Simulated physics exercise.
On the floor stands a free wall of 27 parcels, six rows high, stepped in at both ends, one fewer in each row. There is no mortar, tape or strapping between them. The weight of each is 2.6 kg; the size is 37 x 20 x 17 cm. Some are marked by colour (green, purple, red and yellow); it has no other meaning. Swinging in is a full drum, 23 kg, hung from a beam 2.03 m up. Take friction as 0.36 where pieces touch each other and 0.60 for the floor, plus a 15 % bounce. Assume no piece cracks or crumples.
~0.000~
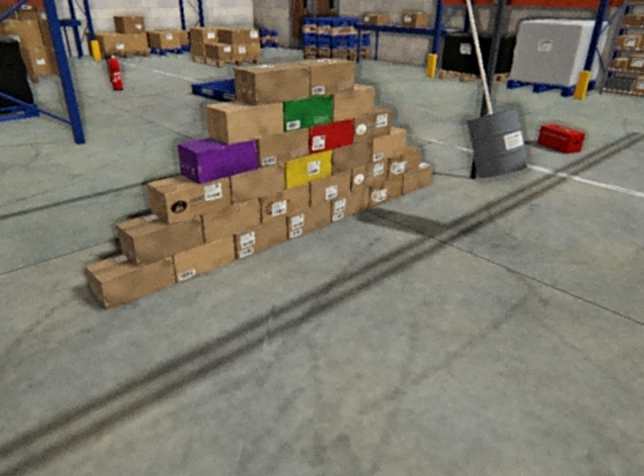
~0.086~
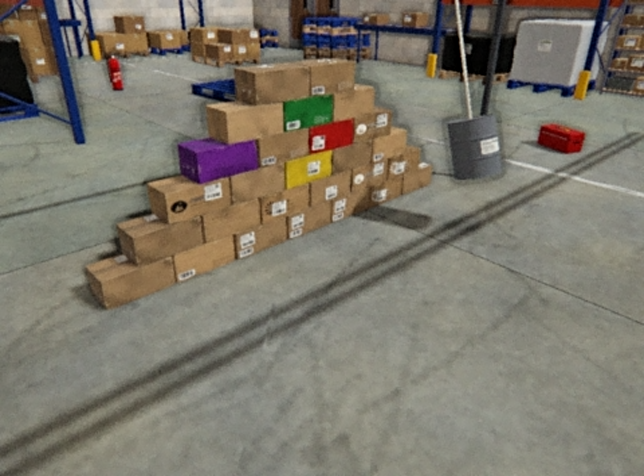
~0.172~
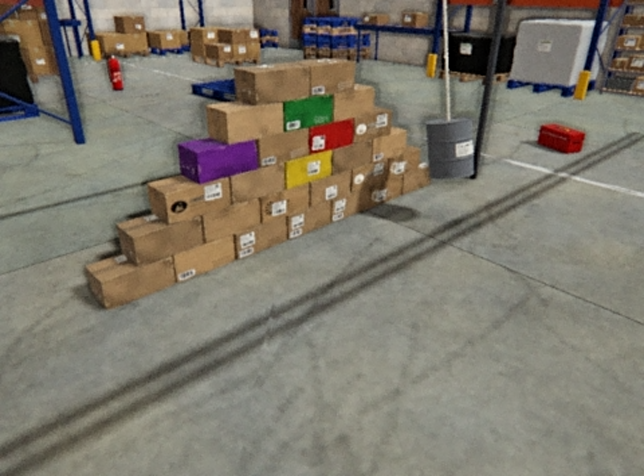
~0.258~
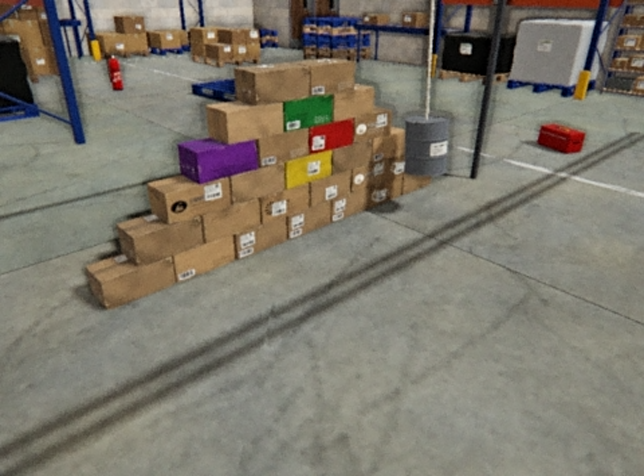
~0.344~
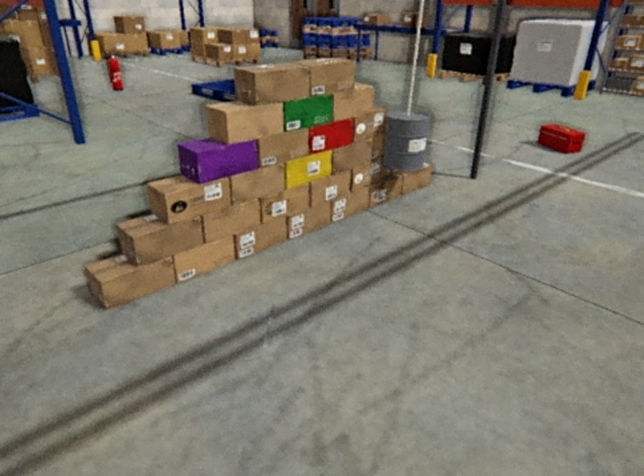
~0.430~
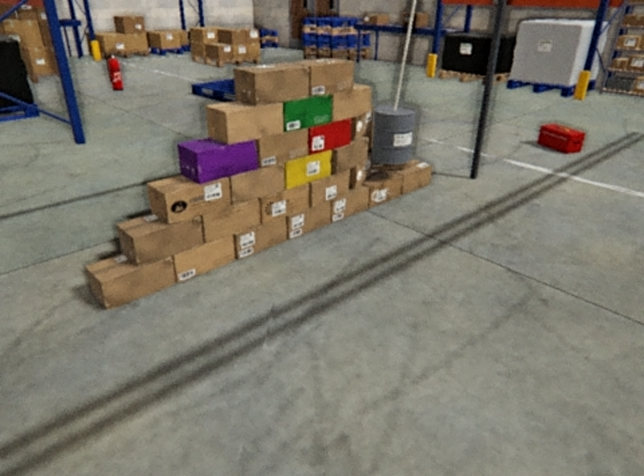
To begin with, a stepped wall of cardboard boxes, with purple, green, red and yellow ones among the brown, stands on a warehouse floor as a grey drum hangs tilted at its right. The drum swings leftward, reaches the wall's right side, and pushes in against the boxes there, shifting a few.
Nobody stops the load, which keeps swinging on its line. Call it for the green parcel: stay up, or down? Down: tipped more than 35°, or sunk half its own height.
Down.
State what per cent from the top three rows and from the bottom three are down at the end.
From above it's 70%, from below it's 20%.
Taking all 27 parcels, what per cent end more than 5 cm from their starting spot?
Shifted: 35 per cent.
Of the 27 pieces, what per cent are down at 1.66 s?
35 per cent.
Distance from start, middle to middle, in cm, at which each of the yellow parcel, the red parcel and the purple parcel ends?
I'd estimate yellow at 0 cm, red at 60 cm and purple at 0 cm.
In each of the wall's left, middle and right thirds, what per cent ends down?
0, 40 and 70 per cent, from left to right.
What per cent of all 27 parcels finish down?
About 35 per cent.
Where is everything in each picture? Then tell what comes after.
In the first picture (places mark the middle of the side facing us), drum (508, 142) line 23° before plumb; green parcel (310, 113); red parcel (333, 136); purple parcel (229, 161); nothing disturbed.
Drum (484, 147) line 18° before plumb; green parcel (310, 113), in the second picture.
Drum (458, 150) line 11° before plumb; green parcel (310, 113), in the third picture.
Drum (433, 150) line 4° before plumb; green parcel (310, 113), in the fourth picture.
Drum (411, 145) line 2° past plumb; green parcel (310, 113); 4 disturbed, none down, in the fifth picture.
Drum (397, 140) line 7° past plumb; green parcel (309, 113); red parcel (332, 136); yellow parcel (310, 170); 6 disturbed, none down, in the sixth picture.
After 0.60 s, line 15° past plumb; none of the 27 parcels down, 8 disturbed; green parcel unmoved; red parcel shifted 18 mm.
After 1.22 s, line 16° past plumb; 2 of the 27 parcels down; green parcel leaning 18°; red parcel leaning 18°.
After 1.66 s, line 5° before plumb; 10 of the 27 parcels down; green parcel leaning 49°, 11 cm lower; red parcel leaning 49°, 9 cm lower.
After 1.94 s, line 17° before plumb; 10 of the 27 parcels down; green parcel on its side; red parcel on its side.
At rest (2.7 s), line 6° before plumb; 10 of the 27 parcels down; green parcel on its side; red parcel on its side; yellow parcel unmoved. As the last picture would show them, middles, green parcel near (236, 199), red parcel near (265, 202).
